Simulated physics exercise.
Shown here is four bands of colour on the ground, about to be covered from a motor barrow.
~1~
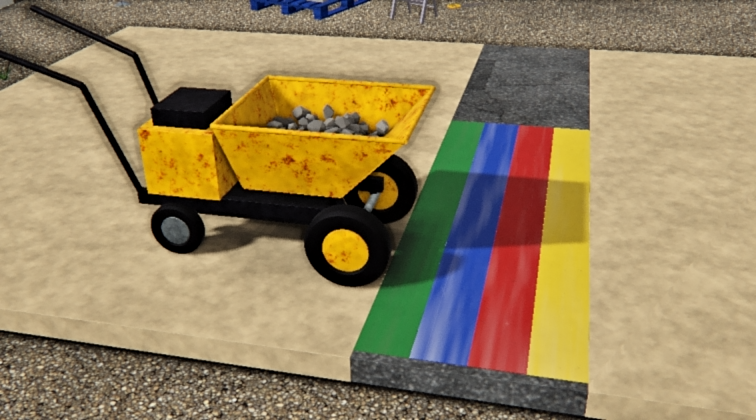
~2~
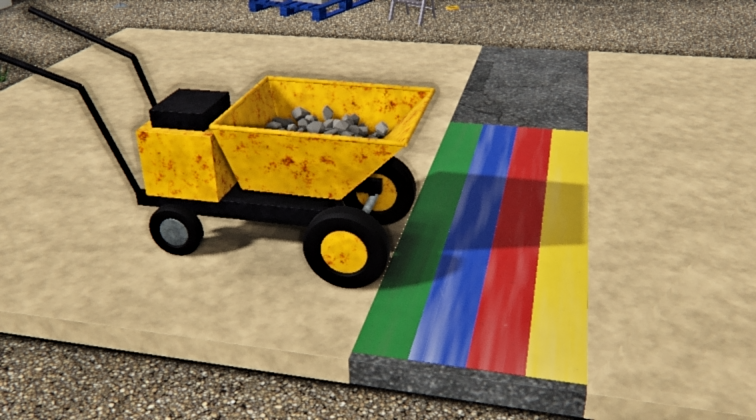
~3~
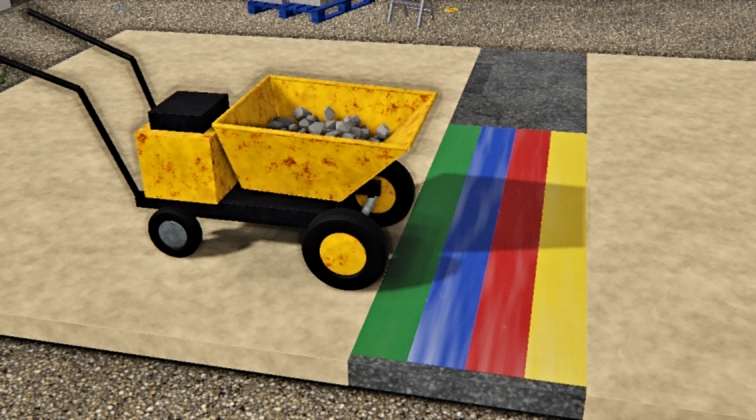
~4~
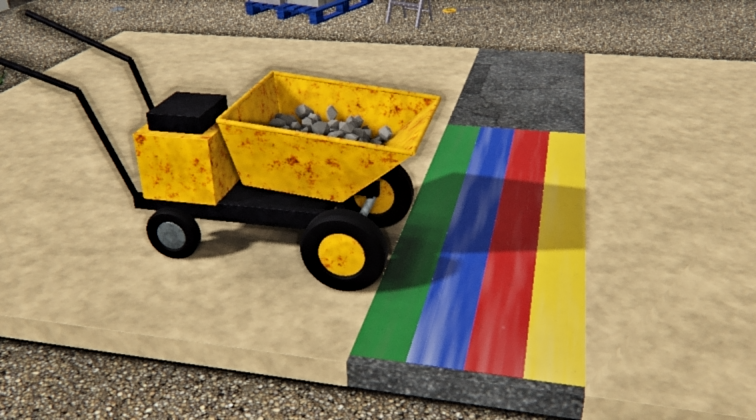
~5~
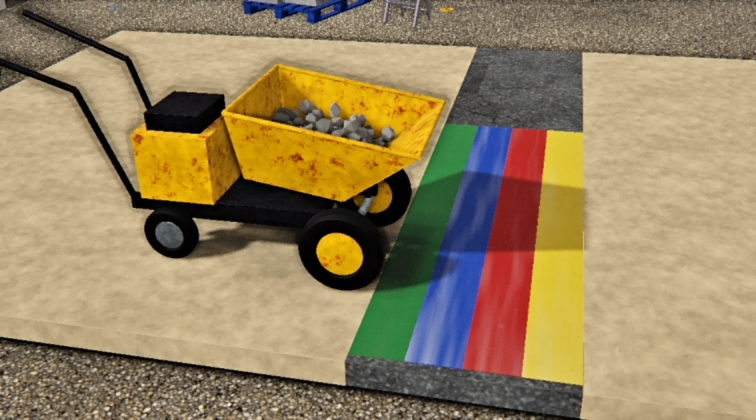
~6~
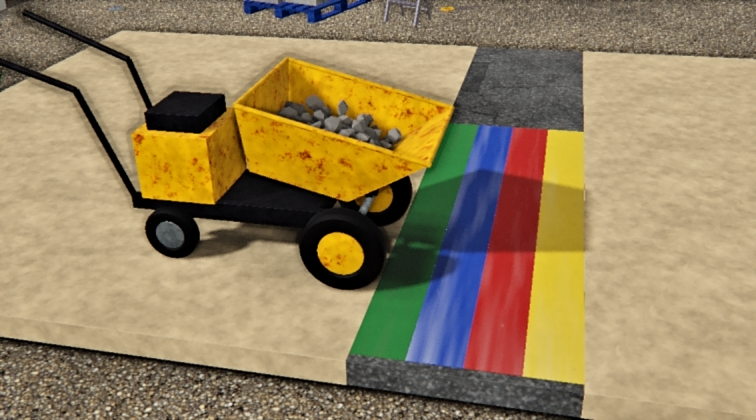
The yellow skip of a motor barrow, loaded with broken grey stones, sits level at first, then tilts slightly forward to the right, its lip beside ground bands of green, blue, red and yellow while the wheels stay nearly still.
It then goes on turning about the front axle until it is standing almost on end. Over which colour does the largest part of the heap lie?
Over the red one.
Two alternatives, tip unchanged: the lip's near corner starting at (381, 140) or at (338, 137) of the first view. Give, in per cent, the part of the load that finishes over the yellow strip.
Try 1 about 10 %, try 2 about 0 %.
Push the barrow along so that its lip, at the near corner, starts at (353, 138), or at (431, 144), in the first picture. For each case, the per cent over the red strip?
First spot: Roughly 20 percent; second spot: Roughly 20 percent.
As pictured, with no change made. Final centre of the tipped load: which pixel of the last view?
About (526, 264).
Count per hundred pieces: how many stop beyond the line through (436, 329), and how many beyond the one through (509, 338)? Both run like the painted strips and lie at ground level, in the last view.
Close to 70 % and 40 %, in that order.
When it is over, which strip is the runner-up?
Second: That yellow strip.
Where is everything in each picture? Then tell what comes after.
Lip of the skip at (405, 142), level; top of the load at (317, 136), broken stones; green strip at (395, 316); blue strip at (448, 323); red strip at (503, 330); yellow strip at (560, 337), in the first frame.
Lip of the skip at (405, 144), level; top of the load at (316, 138), in the second frame.
Lip of the skip at (408, 149), tipped barely; top of the load at (318, 138), in the third frame.
Lip of the skip at (413, 153), tipped barely; top of the load at (301, 138), in the fourth frame.
Lip of the skip at (418, 158), tipped a little; top of the load at (288, 129), in the fifth frame.
Lip of the skip at (428, 165), tipped a little; top of the load at (296, 125); green strip at (391, 319); blue strip at (444, 325); red strip at (499, 332); yellow strip at (556, 339), in the sixth frame.
Soon, skip tipped steeply; all in the skip.
A while on, skip tipped right over; most in the skip; a small part over the red strip.
Towards the end, skip tipped right over; about a quarter in the skip; a stray few over the blue strip; about a third over the red strip; about a quarter over the yellow strip; a small part off the paint.
Finally, skip tipped right over; about a quarter in the skip; none over the green strip; a stray few over the blue strip; about a third over the red strip; about a quarter over the yellow strip; a small part off the paint.
